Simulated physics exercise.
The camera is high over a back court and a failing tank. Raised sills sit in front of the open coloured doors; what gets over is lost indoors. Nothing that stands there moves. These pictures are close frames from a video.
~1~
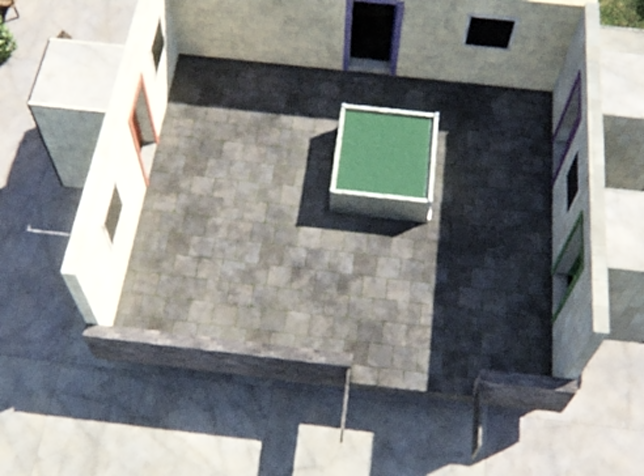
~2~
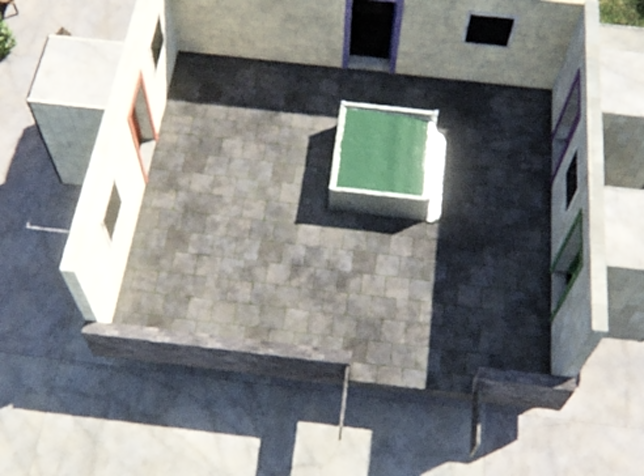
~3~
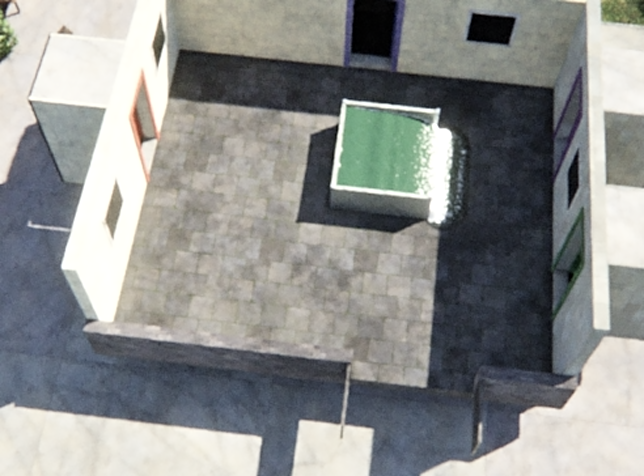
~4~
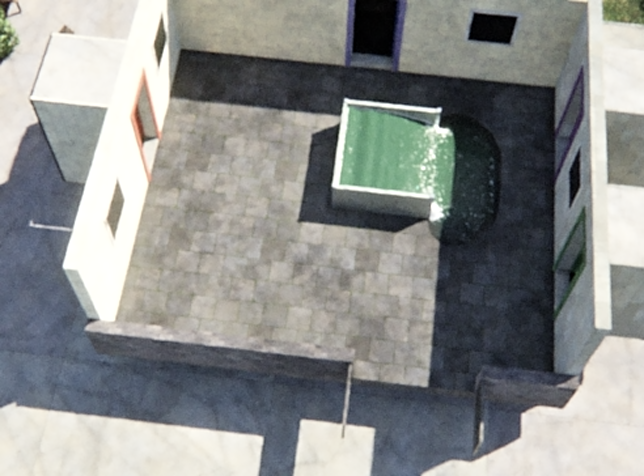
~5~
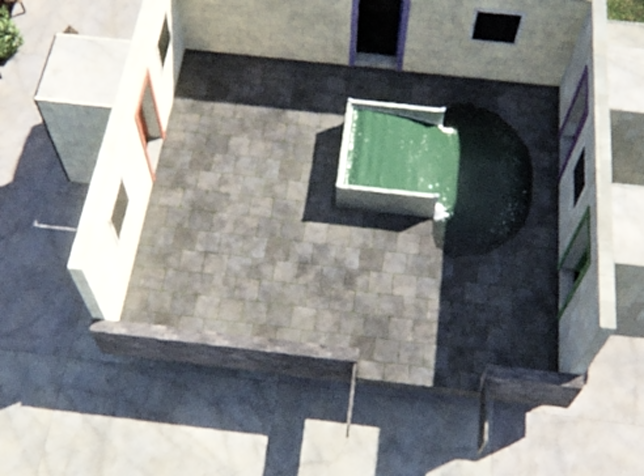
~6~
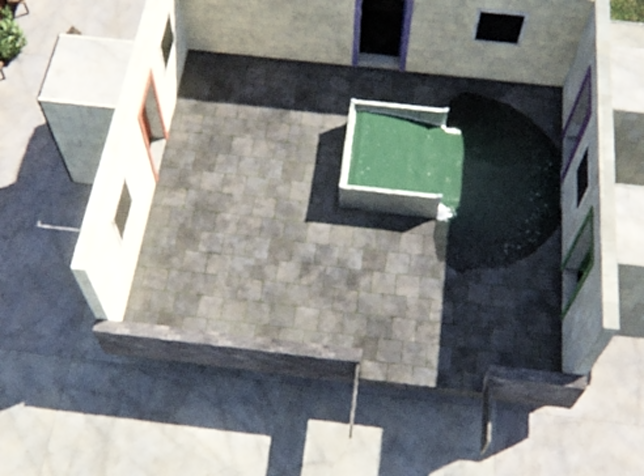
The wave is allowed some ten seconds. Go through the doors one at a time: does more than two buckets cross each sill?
As I see it, green door: Not beyond two buckets. Red door: Not beyond two buckets. Blue door: Not beyond two buckets. Purple door: Beyond two buckets.
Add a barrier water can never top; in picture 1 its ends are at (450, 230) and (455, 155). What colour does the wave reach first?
Result: The door marked purple.
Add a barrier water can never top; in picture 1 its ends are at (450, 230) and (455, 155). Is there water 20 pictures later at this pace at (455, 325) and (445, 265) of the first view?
Result, in order: Swamped / swamped.
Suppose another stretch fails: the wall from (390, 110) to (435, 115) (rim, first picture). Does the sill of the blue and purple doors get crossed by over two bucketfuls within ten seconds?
The blue door exceeds the limit and the purple door falls short.
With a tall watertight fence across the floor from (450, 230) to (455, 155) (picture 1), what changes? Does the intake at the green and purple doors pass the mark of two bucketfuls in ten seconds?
My take: The green door remains below the mark, but the purple door remains below the mark.
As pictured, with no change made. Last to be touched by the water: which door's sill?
It is the red one.
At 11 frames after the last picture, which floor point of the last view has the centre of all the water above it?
Somewhere around (485, 187) in the last view.
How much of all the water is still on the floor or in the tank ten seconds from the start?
About 78 %.
A moment on, water covers 20 % of the floor; the green door wet at the sill, nothing in, the red door not reached, the blue door not reached, the purple door over two buckets in.
Next, water covers 25 % of the floor; the green door wet at the sill, nothing in, the red door not reached, the blue door not reached, the purple door far over two buckets in.
Then, water covers 35 % of the floor; the green door wet at the sill, nothing in, the red door not reached, the blue door wet at the sill, nothing in, the purple door far over two buckets in.
Later, water covers 65 % of the floor; the green door wet at the sill, nothing in, the red door not reached, the blue door wet at the sill, nothing in, the purple door far over two buckets in.
In the end, water covers 85 % of the floor; the green door wet at the sill, nothing in, the red door wet at the sill, nothing in, the blue door wet at the sill, nothing in, the purple door far over two buckets in.
